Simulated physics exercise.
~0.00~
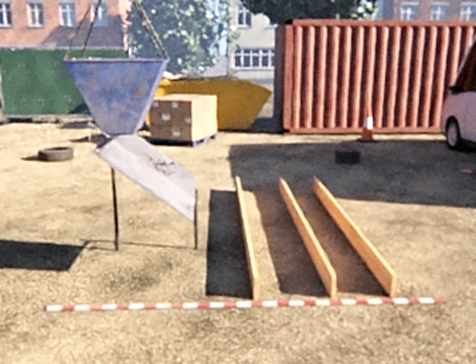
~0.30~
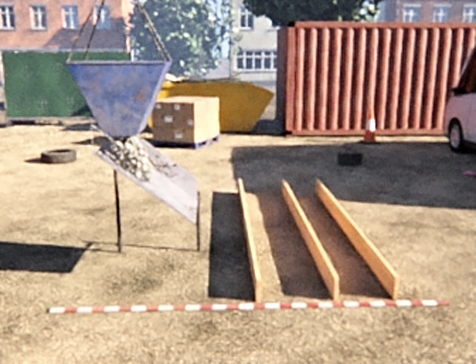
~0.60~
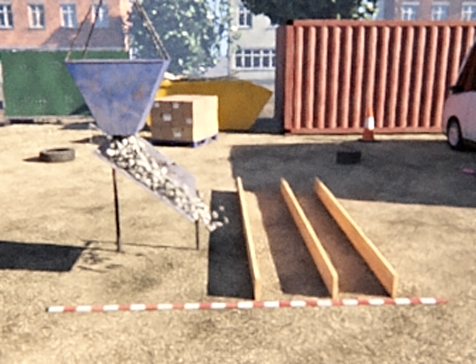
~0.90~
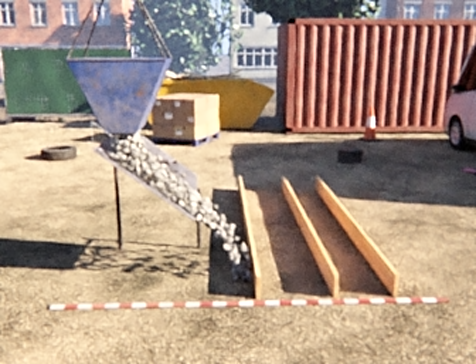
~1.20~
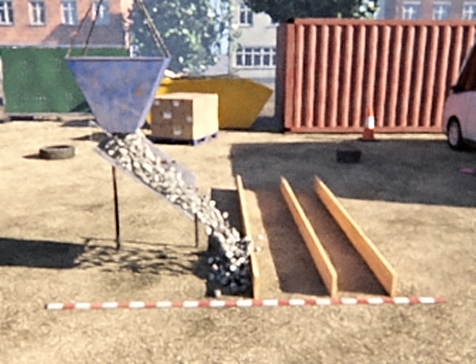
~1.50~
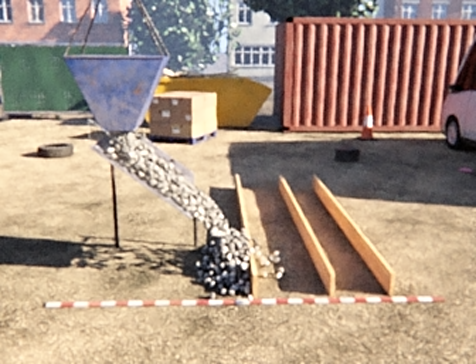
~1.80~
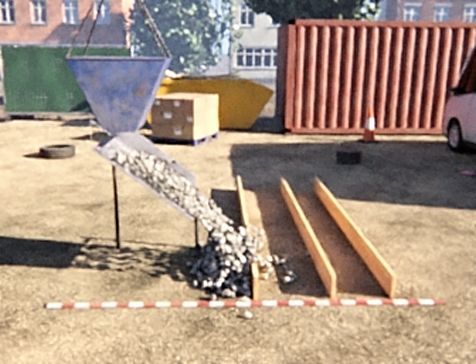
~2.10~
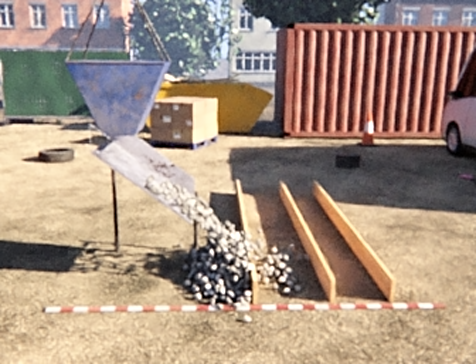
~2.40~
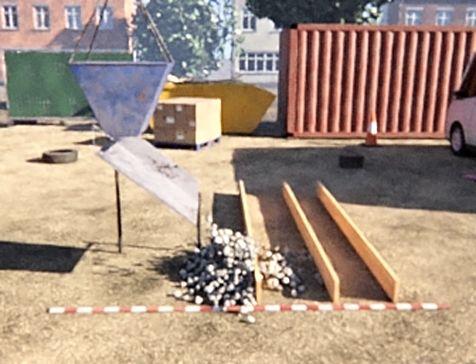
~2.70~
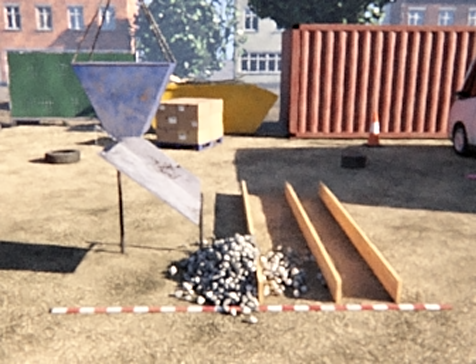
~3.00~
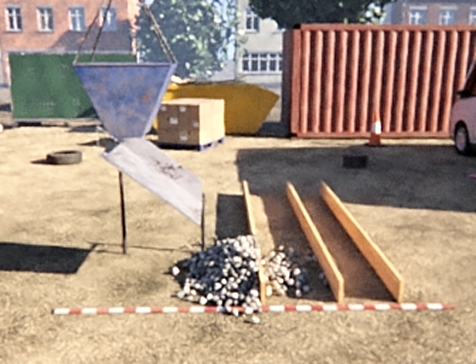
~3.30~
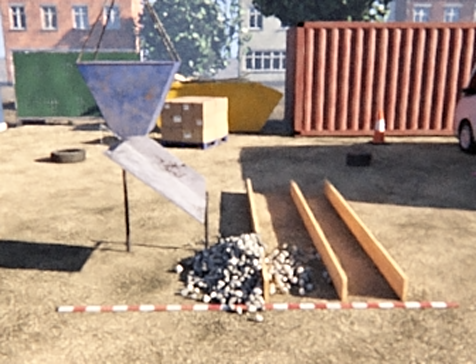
At first, a blue-grey skip hangs still above a sloping steel sheet on thin legs, with wooden planks and a red and white striped line on the sandy yard beside it. Grey stones then drop from the bottom of the skip onto the steel and slide down to the right. They pour off the lower edge and pile up on the ground against the left plank. As the heap grows, some spill past that plank into the left bay. The skip empties, and the last stones leave the slide. Finally, most lie in a heap left of the bays, a few rest in the left bay, and the right bay stays empty.
